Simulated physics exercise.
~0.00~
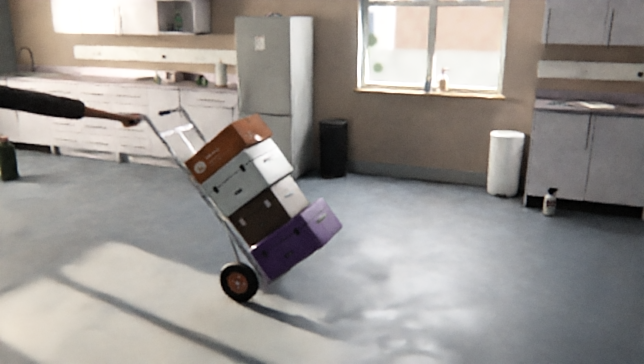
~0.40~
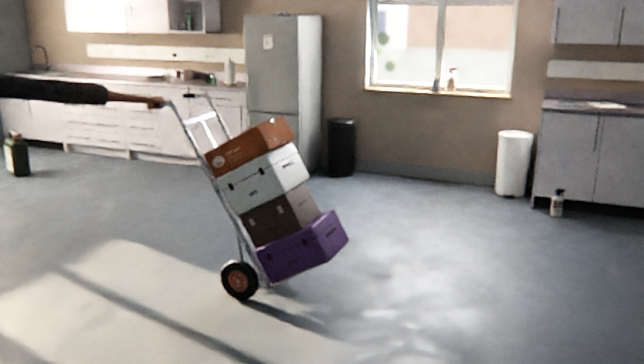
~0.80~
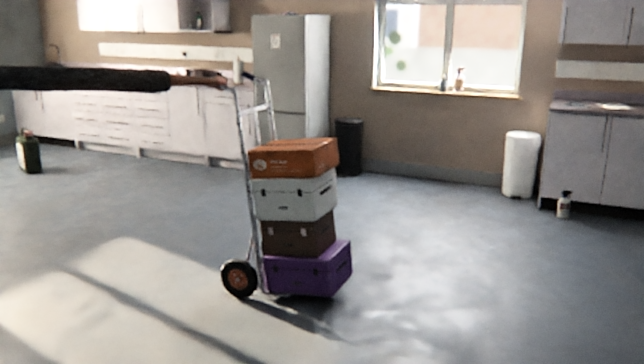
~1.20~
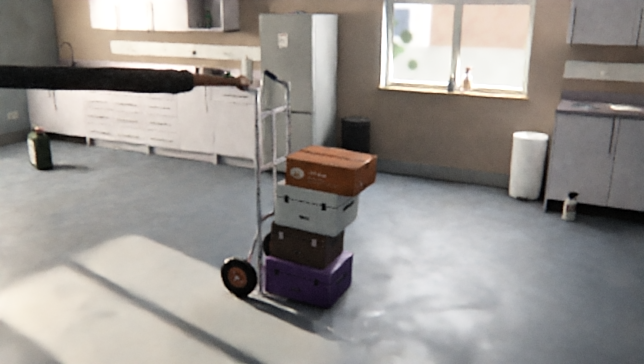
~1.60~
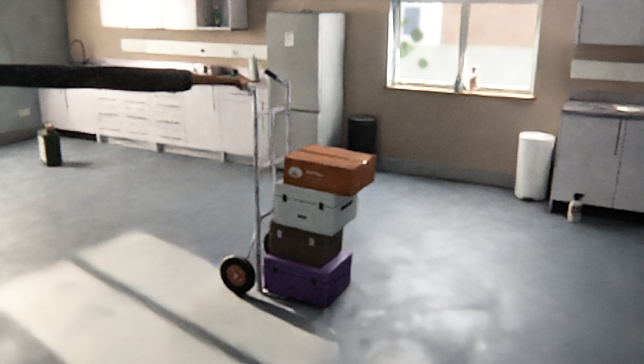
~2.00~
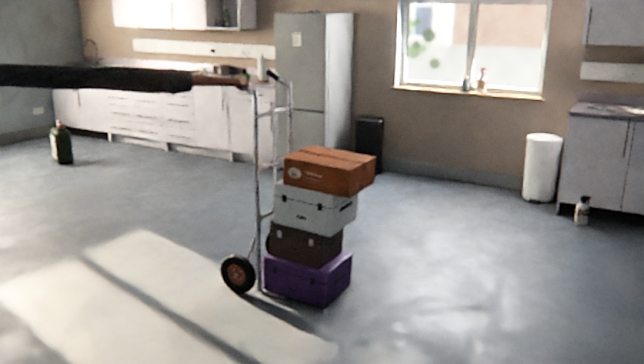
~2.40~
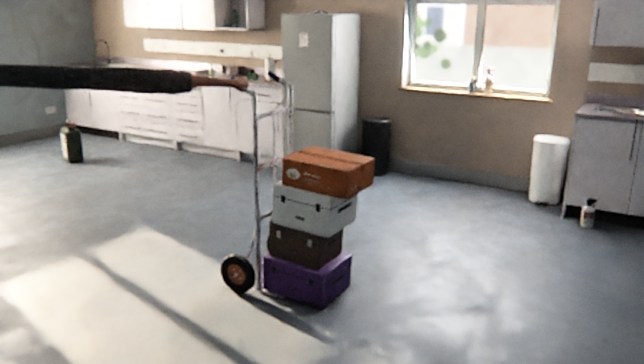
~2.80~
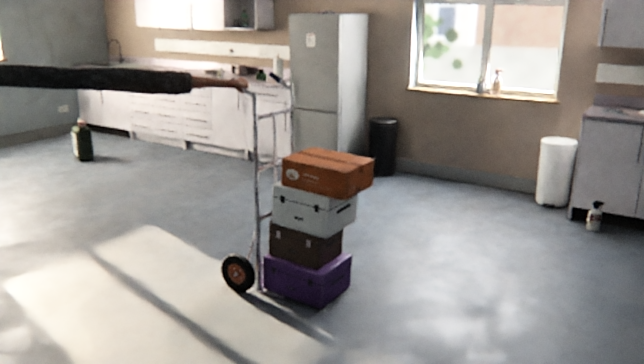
At first, an outstretched arm at the left holds a two-wheeled hand truck tilted back in a bright kitchen, with four closed cases and boxes stacked on it. From the bottom up, the load is purple, brown, white and orange. The arm lets the truck swing forward until it stands upright, its plate coming down to the floor. As it stops, the upper pieces shift forward to the right, the orange box most noticeably, leaving the stack uneven. Nothing falls, and the load then stays still, the orange box jutting out on top while the hand remains at the handle.
